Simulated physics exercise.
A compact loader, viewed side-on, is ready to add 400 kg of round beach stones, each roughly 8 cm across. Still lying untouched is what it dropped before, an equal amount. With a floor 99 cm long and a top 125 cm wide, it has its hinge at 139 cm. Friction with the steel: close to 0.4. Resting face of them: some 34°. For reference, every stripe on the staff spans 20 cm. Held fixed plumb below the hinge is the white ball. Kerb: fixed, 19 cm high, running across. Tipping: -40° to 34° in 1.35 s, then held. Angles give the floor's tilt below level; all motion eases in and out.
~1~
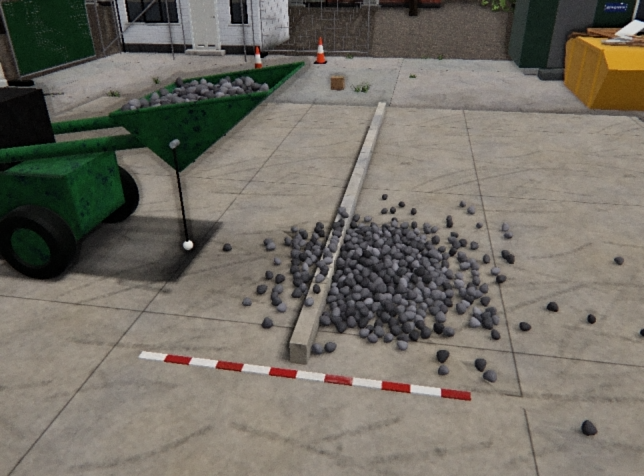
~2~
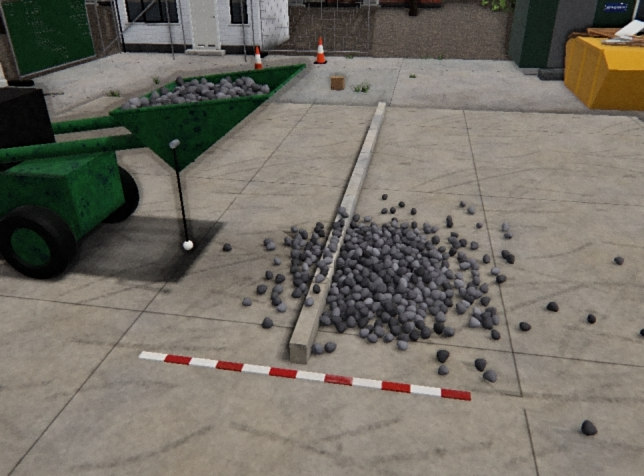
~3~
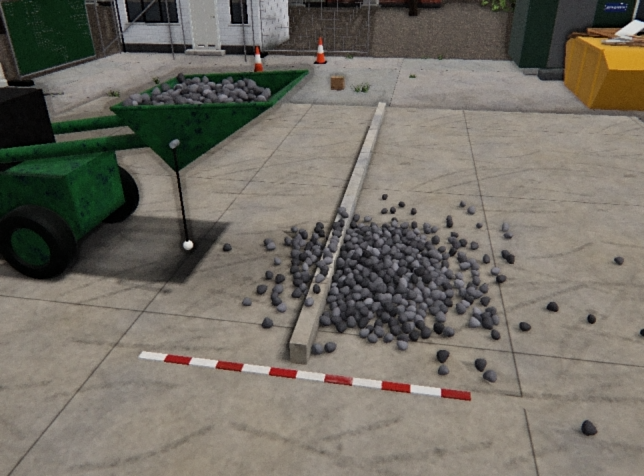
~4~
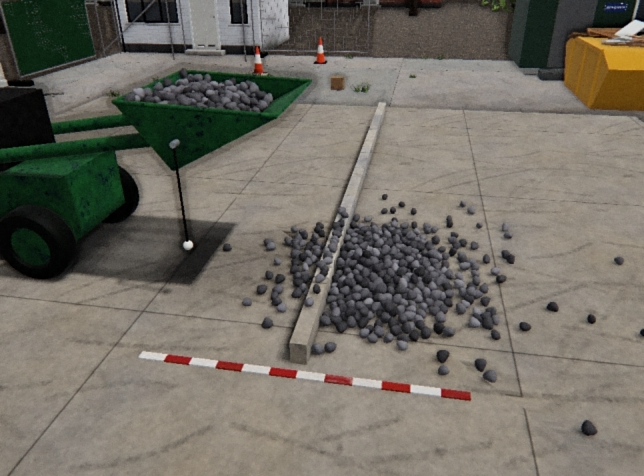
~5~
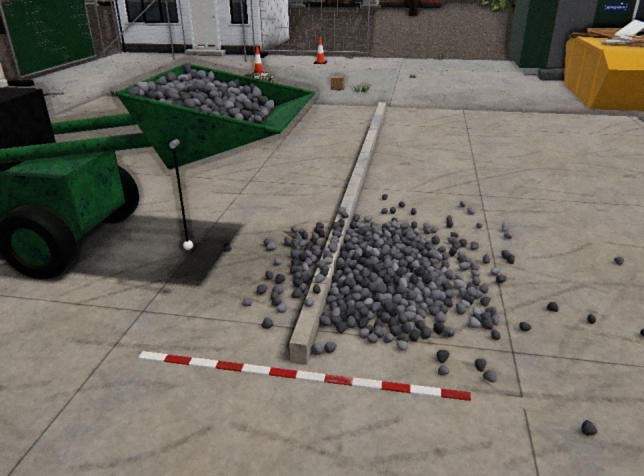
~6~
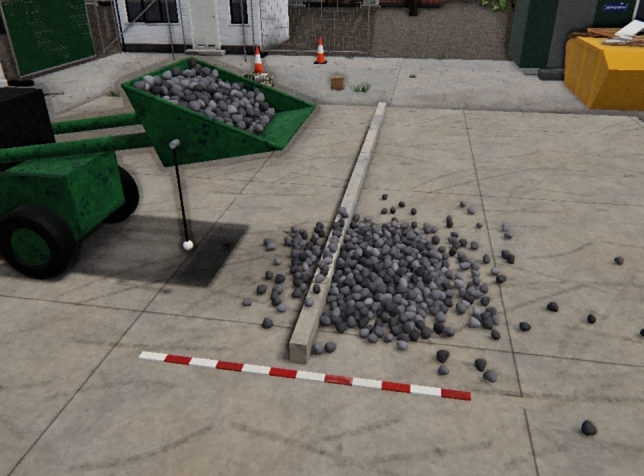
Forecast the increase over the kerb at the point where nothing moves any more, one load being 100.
I would say 46 per cent.
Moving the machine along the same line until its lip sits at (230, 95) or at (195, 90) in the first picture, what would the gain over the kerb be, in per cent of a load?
The first would add around 10 per cent, the second around 0 per cent.
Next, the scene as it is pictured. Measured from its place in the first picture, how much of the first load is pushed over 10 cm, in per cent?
Roughly 10 % of them.
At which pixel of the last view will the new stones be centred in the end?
The centre sits about (320, 257).
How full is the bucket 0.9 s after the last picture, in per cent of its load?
It still holds about 65 per cent.
Then, 0.4 s after the last picture the floor is at 22°; in per cent of one load, 100 in the bucket, 14 on this side of the kerb, 86 over the kerb; the foremost stones are at (560, 286).
Then, 0.9 s after the last picture the floor is at 34°; in per cent of one load, 67 in the bucket, 47 on this side of the kerb, 86 over the kerb; the foremost stones are at (560, 286).
Then, 1.2 s after the last picture the floor is at 34°; in per cent of one load, 20 in the bucket, 75 on this side of the kerb, 104 over the kerb; the foremost stones are at (560, 286).
Then, 4.0 s after the last picture the floor is at 34°; in per cent of one load, 0 in the bucket, 68 on this side of the kerb, 132 over the kerb; the foremost stones are at (560, 286). Net gain over the kerb, 46.
